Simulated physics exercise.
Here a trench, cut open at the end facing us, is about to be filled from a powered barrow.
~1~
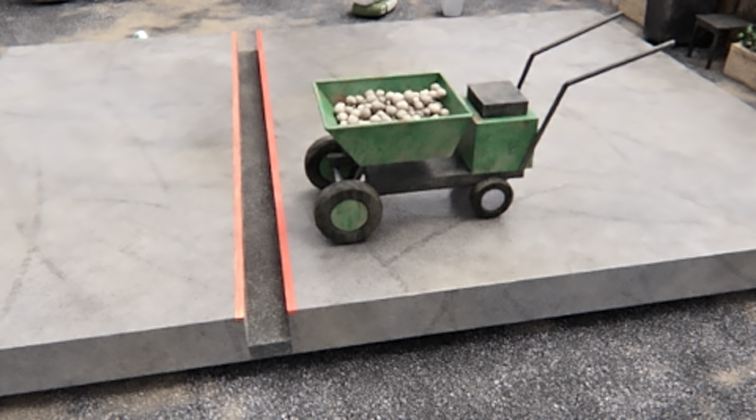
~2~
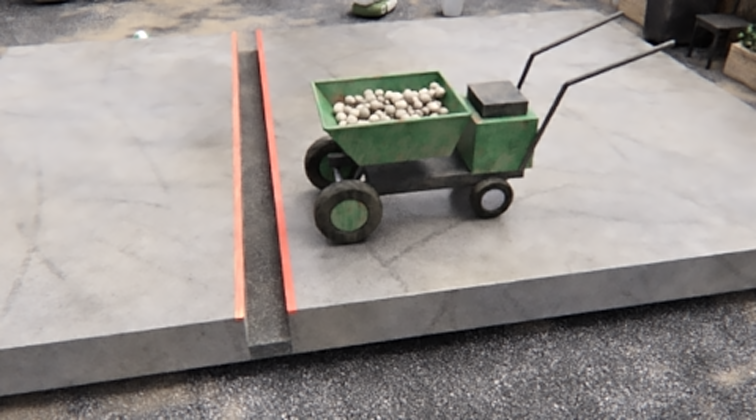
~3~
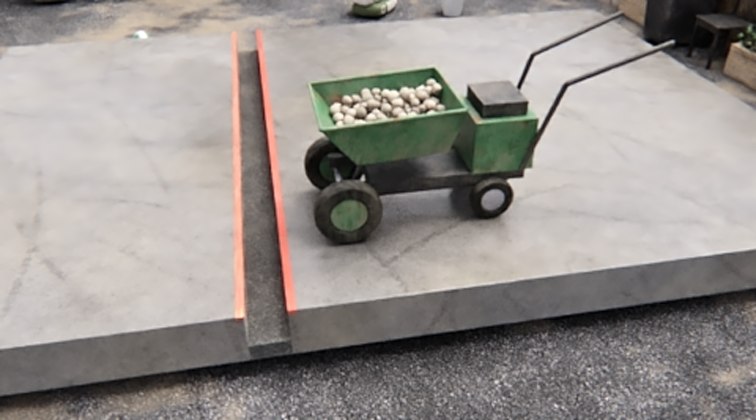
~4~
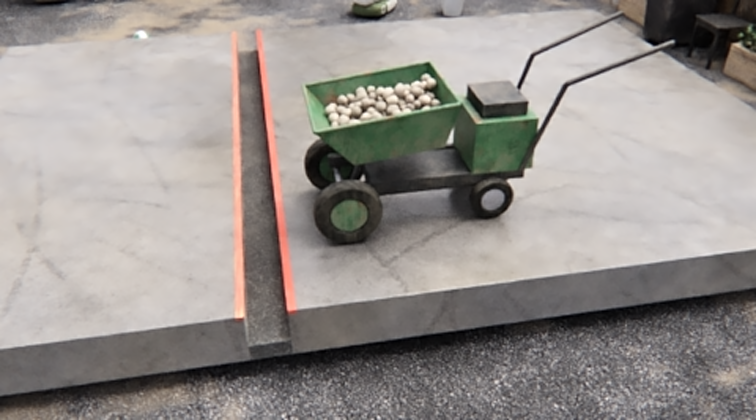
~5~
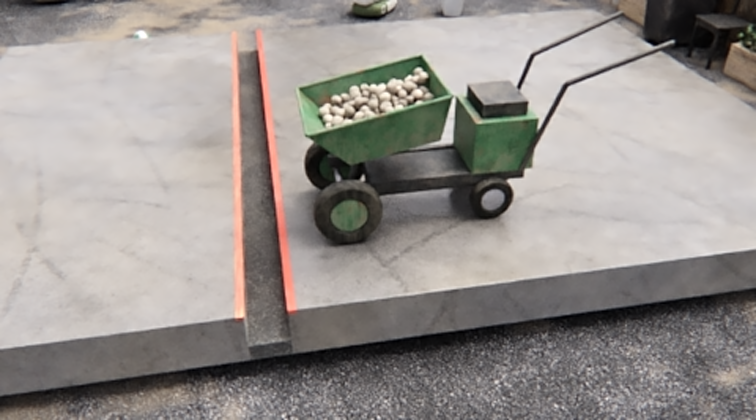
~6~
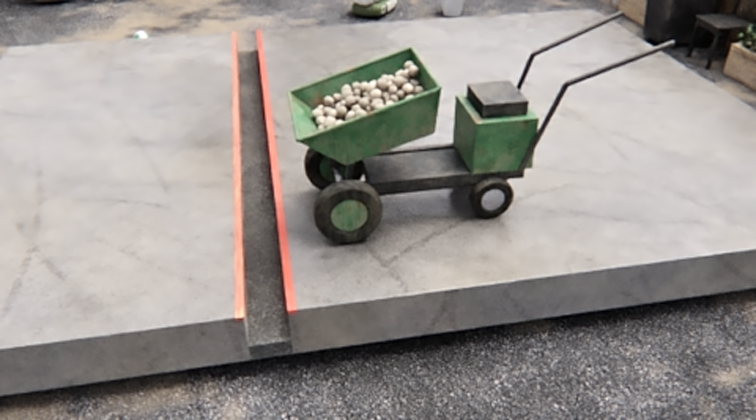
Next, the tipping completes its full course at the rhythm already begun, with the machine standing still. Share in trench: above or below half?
The trench takes in the minor portion of the load.
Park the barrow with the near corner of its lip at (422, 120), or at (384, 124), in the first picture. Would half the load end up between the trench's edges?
A minority at the first place, then a majority at the second.
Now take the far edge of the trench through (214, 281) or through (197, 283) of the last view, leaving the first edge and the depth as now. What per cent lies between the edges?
Roughly 60 % and 90 %.
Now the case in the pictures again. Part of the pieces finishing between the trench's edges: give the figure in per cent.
About 30 %.
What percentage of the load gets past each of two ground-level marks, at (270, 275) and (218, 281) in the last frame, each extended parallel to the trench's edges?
Near 90 % and 50 %.
Soon, skip tipped steeply; all in the skip.
A while on, skip tipped right over; most in the skip; a stray few in or heaped over the trench; a small part beyond it; a small part falling.
Towards the end, skip tipped right over; about a quarter in the skip; a small part in or heaped over the trench; about two thirds beyond it.
Finally, skip tipped right over; about a third in or heaped over the trench; about two thirds beyond it.
